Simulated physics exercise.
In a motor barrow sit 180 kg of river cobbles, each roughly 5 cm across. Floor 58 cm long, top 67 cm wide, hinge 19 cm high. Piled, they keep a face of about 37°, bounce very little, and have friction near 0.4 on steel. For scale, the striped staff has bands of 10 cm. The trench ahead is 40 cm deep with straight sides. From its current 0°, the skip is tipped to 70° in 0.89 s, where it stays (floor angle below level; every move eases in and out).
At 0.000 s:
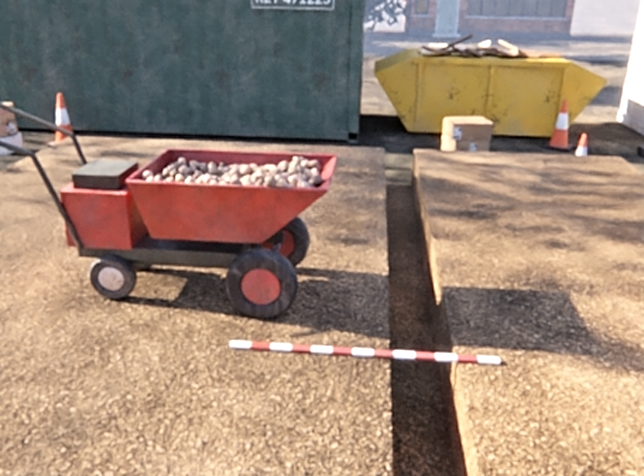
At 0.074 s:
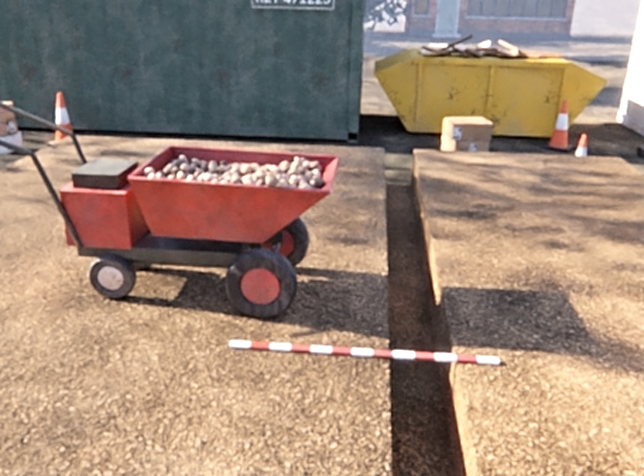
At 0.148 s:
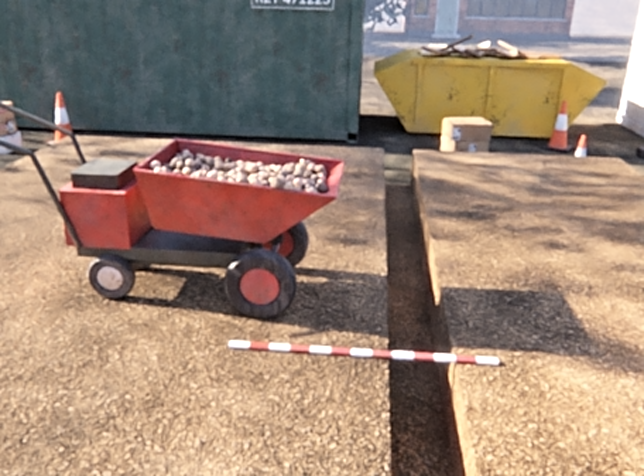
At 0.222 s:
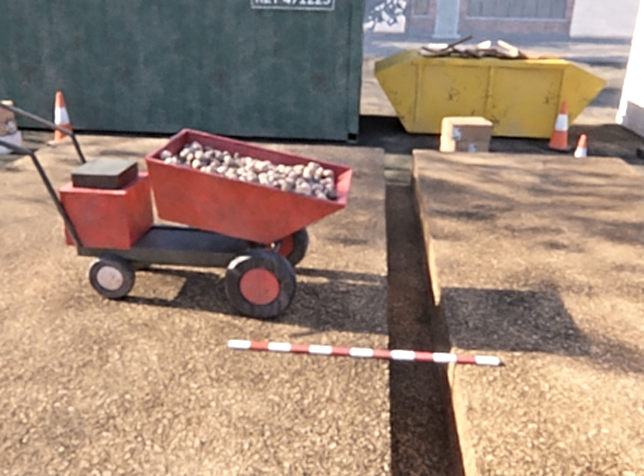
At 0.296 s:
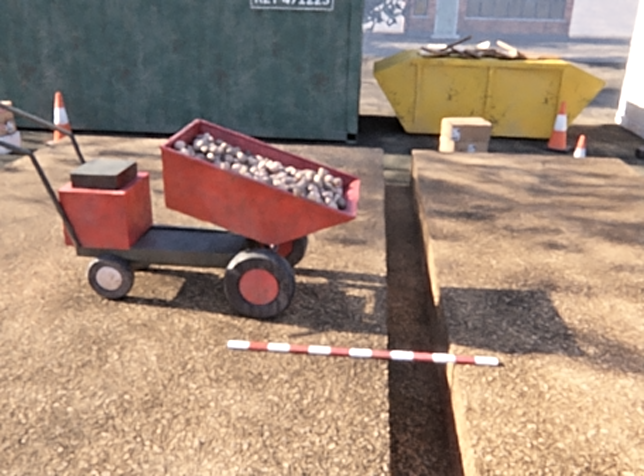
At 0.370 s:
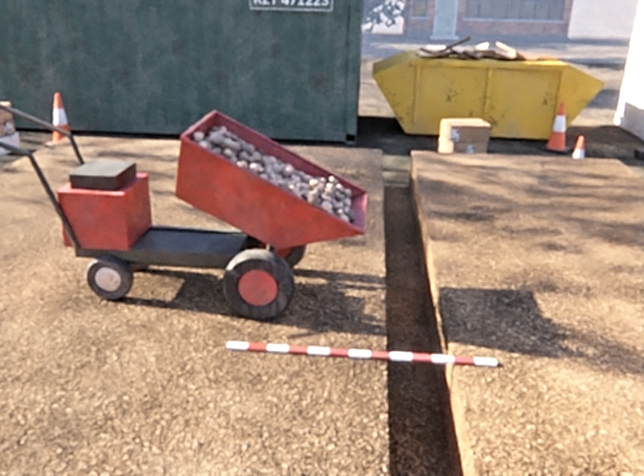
The footage shows a red motor barrow loaded with rounded stones standing left of a narrow trench, a striped staff lying on the ground, as its skip gradually tilts forward, rear rising and lip lowering to the right.
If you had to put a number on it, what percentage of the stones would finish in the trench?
I'd put it at about 97 percent.
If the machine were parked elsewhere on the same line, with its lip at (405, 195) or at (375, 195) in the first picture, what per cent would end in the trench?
It'd be around 0 per cent and after that around 50 per cent.
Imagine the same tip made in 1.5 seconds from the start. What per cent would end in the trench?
My guess is near 100 percent.
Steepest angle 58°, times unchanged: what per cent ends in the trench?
Some 95 in a hundred, I'd say.
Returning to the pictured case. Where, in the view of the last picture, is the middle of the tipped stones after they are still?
Middle at around (412, 342), I'd say.
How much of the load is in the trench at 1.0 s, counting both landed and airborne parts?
Approx. 35 % of the load.
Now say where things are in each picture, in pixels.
In the first picture, the skip is at 0°, its lip at (327, 191); the top of the load is at (281, 167).
In the second picture, lip at (330, 192), floor tilted 1°, highest stones at (223, 167); the stones move at 0.3 m/s on average.
In the third picture, lip at (336, 198), floor tilted 5°, highest stones at (197, 161); the stones move at 0.6 m/s on average.
In the fourth picture, lip at (346, 206), floor tilted 11°, highest stones at (199, 152); the stones move at 0.8 m/s on average.
In the fifth picture, lip at (356, 218), floor tilted 18°, highest stones at (203, 143); the stones move at 0.9 m/s on average.
In the sixth picture, lip at (365, 233), floor tilted 26°, highest stones at (218, 135); the stones move at 1.0 m/s on average.
After 0.7 s the floor is at 59°; 100 % in the skip; the foremost stones are at (386, 273).
After 1.0 s the floor is at 70°; 63 % in the skip, 37 % in the trench; the foremost stones are at (437, 342).
After 1.3 s the floor is at 70°; 14 % in the skip, 82 % in the trench, 4 % past the trench; the foremost stones are at (515, 298).
After 3.3 s the floor is at 70°; 0 % in the skip, 97 % in the trench, 3 % past the trench; the foremost stones are at (595, 313).
